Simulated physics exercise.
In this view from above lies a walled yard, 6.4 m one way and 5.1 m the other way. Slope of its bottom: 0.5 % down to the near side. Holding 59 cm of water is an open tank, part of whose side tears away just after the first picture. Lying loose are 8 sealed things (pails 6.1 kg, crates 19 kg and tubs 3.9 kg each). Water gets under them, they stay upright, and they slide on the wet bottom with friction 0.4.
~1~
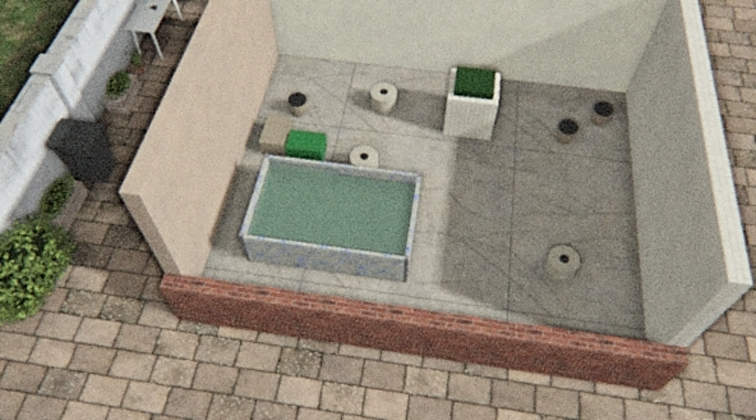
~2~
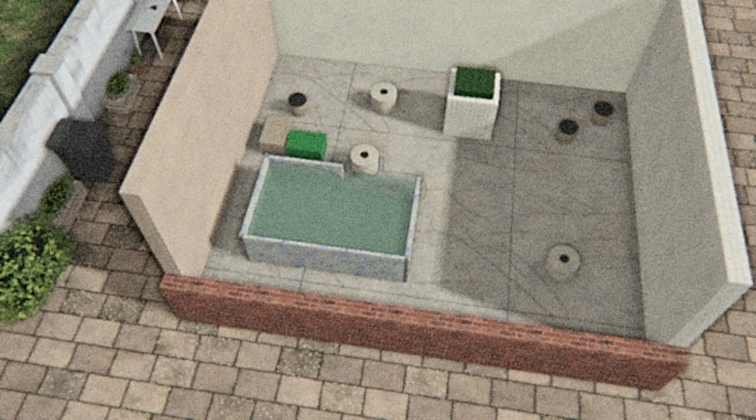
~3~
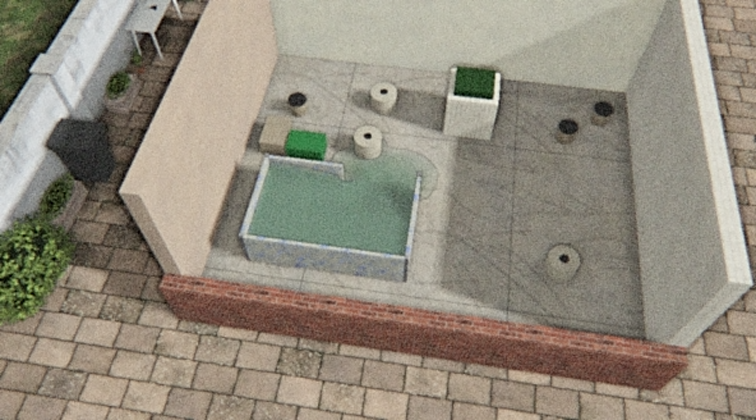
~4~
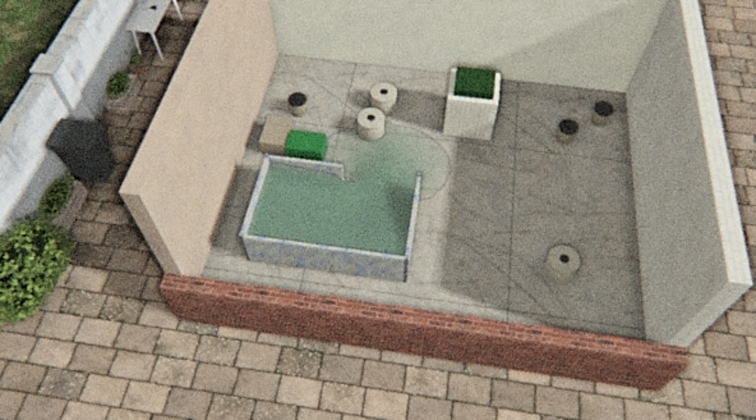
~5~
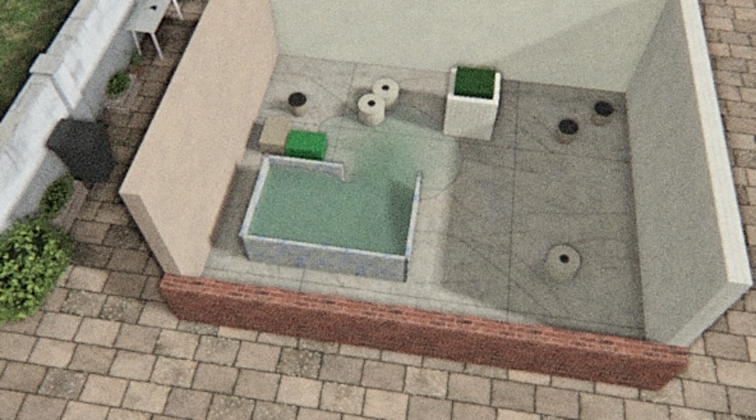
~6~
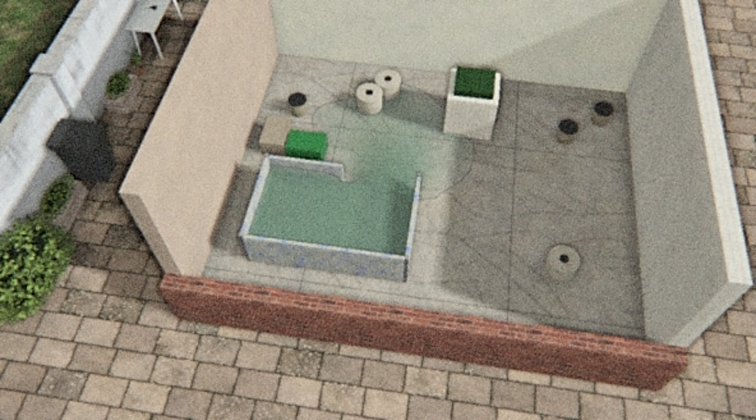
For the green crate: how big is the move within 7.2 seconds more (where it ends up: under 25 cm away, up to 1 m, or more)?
Its move will be long.
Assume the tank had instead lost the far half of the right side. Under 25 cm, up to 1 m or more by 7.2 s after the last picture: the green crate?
From there, the green crate remains planted.
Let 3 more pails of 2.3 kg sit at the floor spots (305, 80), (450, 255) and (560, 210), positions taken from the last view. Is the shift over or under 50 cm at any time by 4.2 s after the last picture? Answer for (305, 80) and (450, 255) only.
As asked, in order: Clear of the mark; shy of the mark.
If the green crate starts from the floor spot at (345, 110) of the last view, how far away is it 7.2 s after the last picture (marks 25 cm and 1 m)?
In the end it is hauled off.
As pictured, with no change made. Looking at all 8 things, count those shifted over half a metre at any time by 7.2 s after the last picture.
Total: 8.
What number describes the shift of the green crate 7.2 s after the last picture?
I'd estimate some 250 centimetres.
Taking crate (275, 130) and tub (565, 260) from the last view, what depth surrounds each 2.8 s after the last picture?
Some 5 cm at the first, some 0 cm at the second.
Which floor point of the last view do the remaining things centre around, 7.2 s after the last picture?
About (414, 191).
Then, 0.9 s after the last picture the green crate is near (306, 141), 0.0 m from its start, aground; 2 afloat.
Then, 2.8 s after the last picture the green crate is near (306, 141), 0.0 m from its start, aground; 4 afloat.
Then, 4.8 s after the last picture the green crate is near (339, 162), 0.7 m from its start, afloat; 5 afloat.
Then, 7.2 s after the last picture the green crate is near (444, 132), 2.3 m from its start, aground; 3 afloat.
